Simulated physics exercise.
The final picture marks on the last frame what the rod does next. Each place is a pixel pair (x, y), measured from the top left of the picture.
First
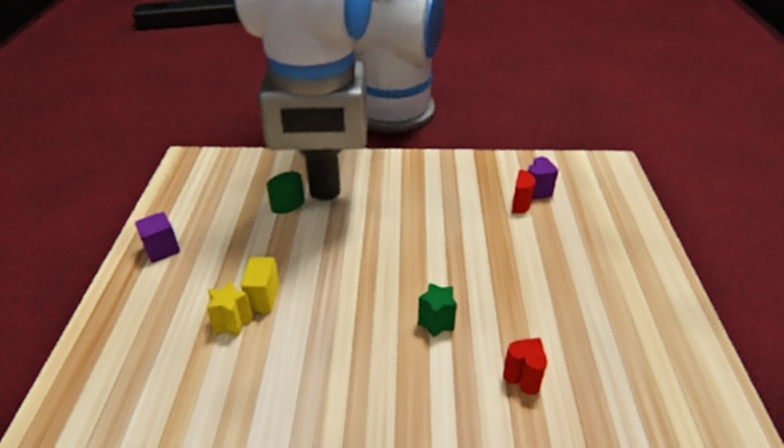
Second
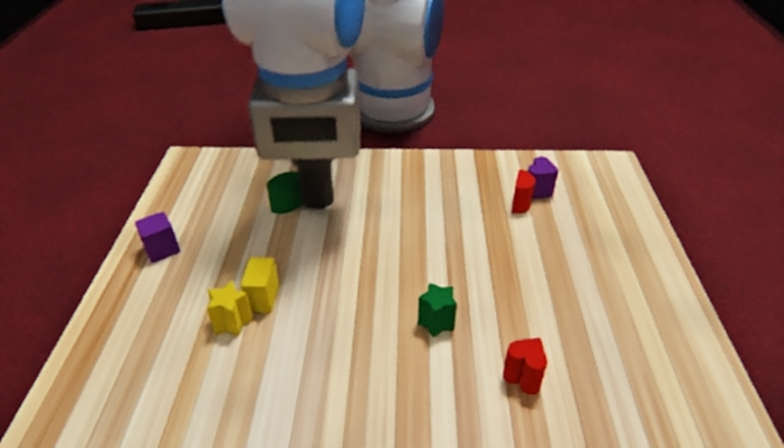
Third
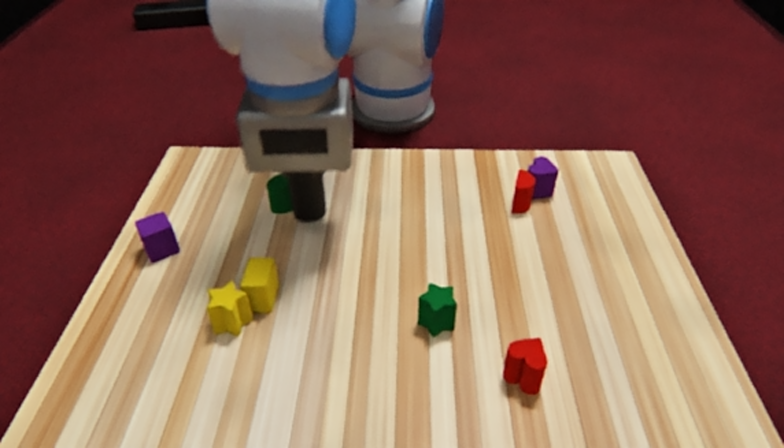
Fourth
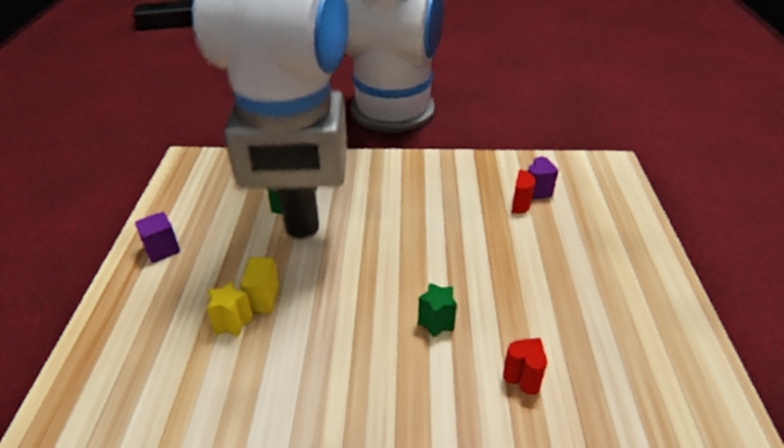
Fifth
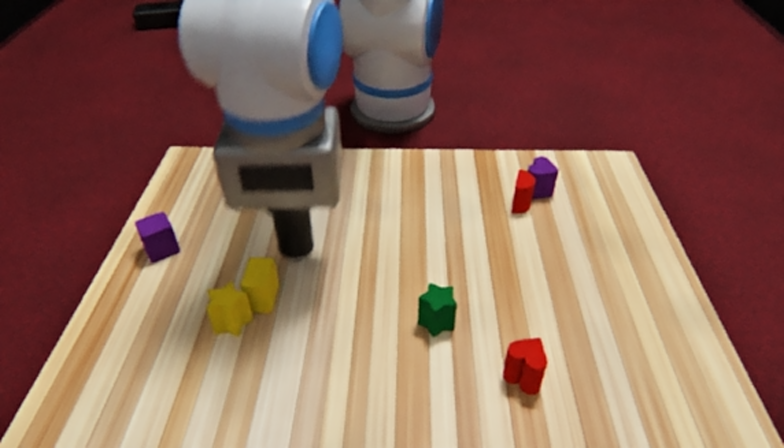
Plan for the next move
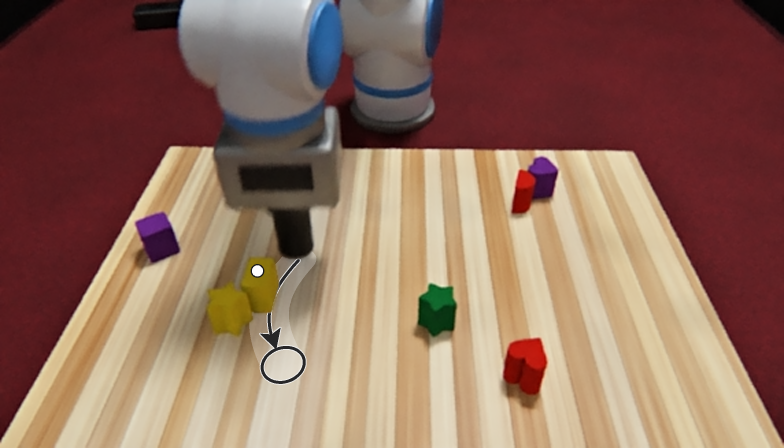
A robot arm with a dark rod slid slowly toward the viewer and slightly left across a striped wooden board, passing the green cylinder and nearing the yellow blocks, while the scattered colored blocks stayed still.
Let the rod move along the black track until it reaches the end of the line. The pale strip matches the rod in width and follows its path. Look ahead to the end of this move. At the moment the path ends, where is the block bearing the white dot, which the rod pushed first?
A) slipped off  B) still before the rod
My answer is option A.
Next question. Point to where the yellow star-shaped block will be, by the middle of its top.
Answer: (185, 319).
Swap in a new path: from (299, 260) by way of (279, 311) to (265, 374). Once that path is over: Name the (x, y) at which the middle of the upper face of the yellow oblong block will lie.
I expect it at (219, 322).
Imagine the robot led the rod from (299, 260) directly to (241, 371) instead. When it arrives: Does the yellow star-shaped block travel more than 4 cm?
I'd say yes.
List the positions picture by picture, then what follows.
Rod tip (325, 191); block tops, yellow star-shaped block (225, 296); yellow oblong block (257, 271), in the first frame.
Rod (318, 200); blocks unchanged, in the second frame.
Rod (310, 212); blocks unchanged, in the third frame.
Rod (303, 228); blocks unchanged, in the fourth frame.
Rod (297, 248); yellow star-shaped block (225, 296); yellow oblong block (257, 271), in the fifth frame.
Path on the board, from (299, 260) via (276, 291) and (270, 327), ending at (283, 364); the dot is on the yellow oblong block.
The first path, step by step. One third of the way, rod (274, 278); yellow star-shaped block (207, 309), turned 25° clockwise; yellow oblong block (241, 291).
Two thirds of the way, rod (267, 314); yellow star-shaped block (185, 319), turned 60° clockwise; yellow oblong block (223, 319), turned 50° clockwise.
At the end, rod (281, 352); yellow star-shaped block (185, 319), turned 60° clockwise; yellow oblong block (222, 324), turned 65° clockwise.
